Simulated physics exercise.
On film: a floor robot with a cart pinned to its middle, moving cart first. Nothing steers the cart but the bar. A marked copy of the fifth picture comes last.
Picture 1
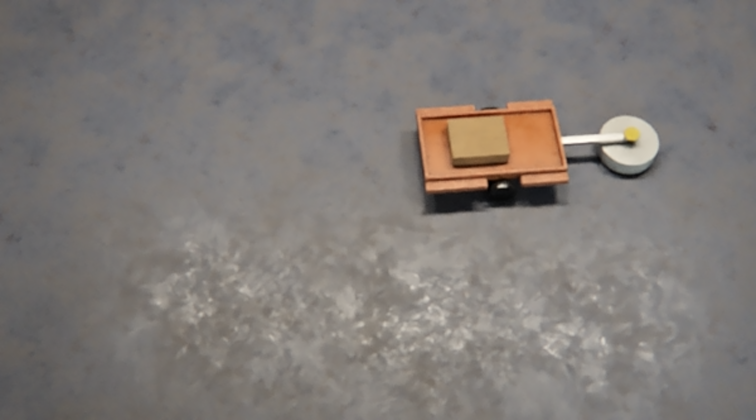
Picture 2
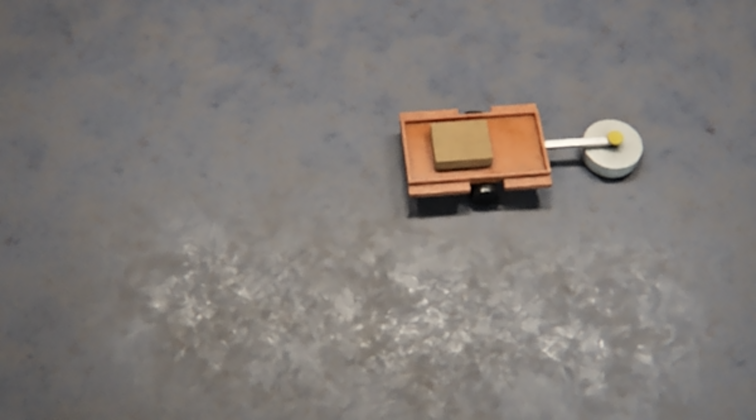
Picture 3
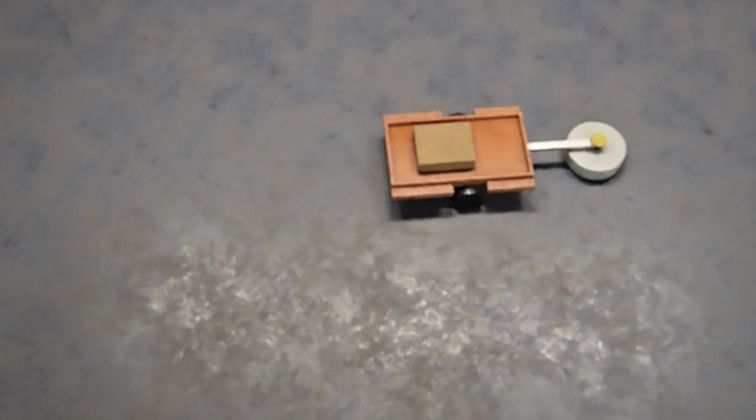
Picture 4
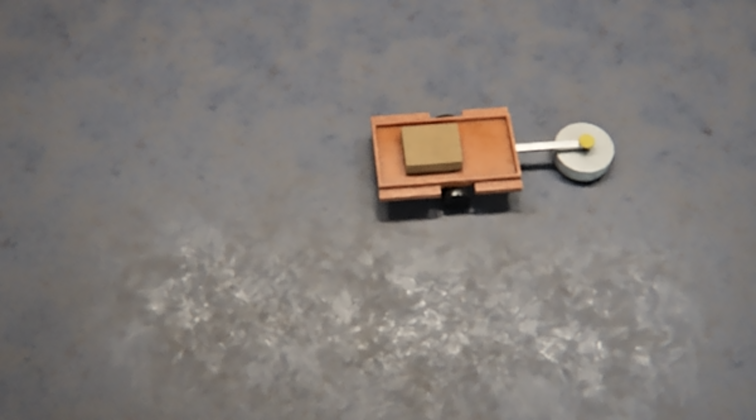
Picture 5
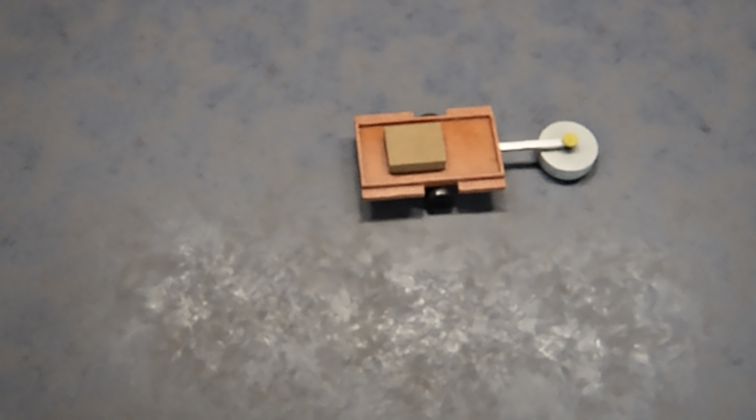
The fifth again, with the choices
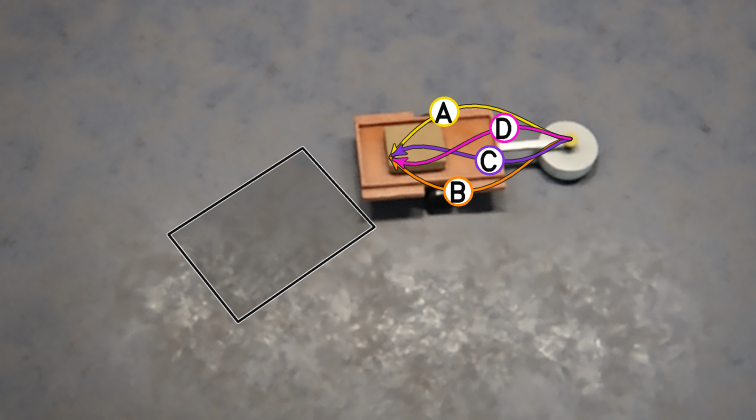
An orange cart carrying a tan block sits in the upper right part of a mottled grey floor, seen from high above, with a pale, whitish patch spread below it. A white bar links its right side to a round white robot topped with a yellow dot. Cart first, the joined pair moves steadily left a short way, the block keeping its place, while the view stays still.
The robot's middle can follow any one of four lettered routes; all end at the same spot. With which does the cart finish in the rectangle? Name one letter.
Only A brings the cart into the box.
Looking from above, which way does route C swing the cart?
Clockwise.
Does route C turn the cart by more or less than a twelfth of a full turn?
Less.
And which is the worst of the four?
The widest miss is B.
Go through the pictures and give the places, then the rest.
Robot (628, 142); orange cart (491, 144), in the first frame.
Robot (612, 146); orange cart (474, 148), in the second frame.
Robot (596, 148); orange cart (457, 150), in the third frame.
Robot (584, 149); orange cart (445, 151), in the fourth frame.
Robot (567, 148); orange cart (429, 151), in the fifth frame.
On the marked copy, A from (570, 139) via (465, 106) to (390, 158); B from (570, 139) via (481, 189) to (390, 158); C from (570, 139) via (490, 160) to (393, 155); D from (570, 139) via (484, 134) to (394, 159); the bay at (272, 231).
Following A. Soon after the start, robot (500, 120), cart (376, 164).
Later, robot (431, 127), cart (323, 198).
In the end, robot (390, 166), cart (270, 234); the cart stands in the bay.
As for the rest, B leaves the cart at (267, 101), out of the bay; C leaves the cart at (248, 141), out of the bay; D leaves the cart at (246, 182), out of the bay.
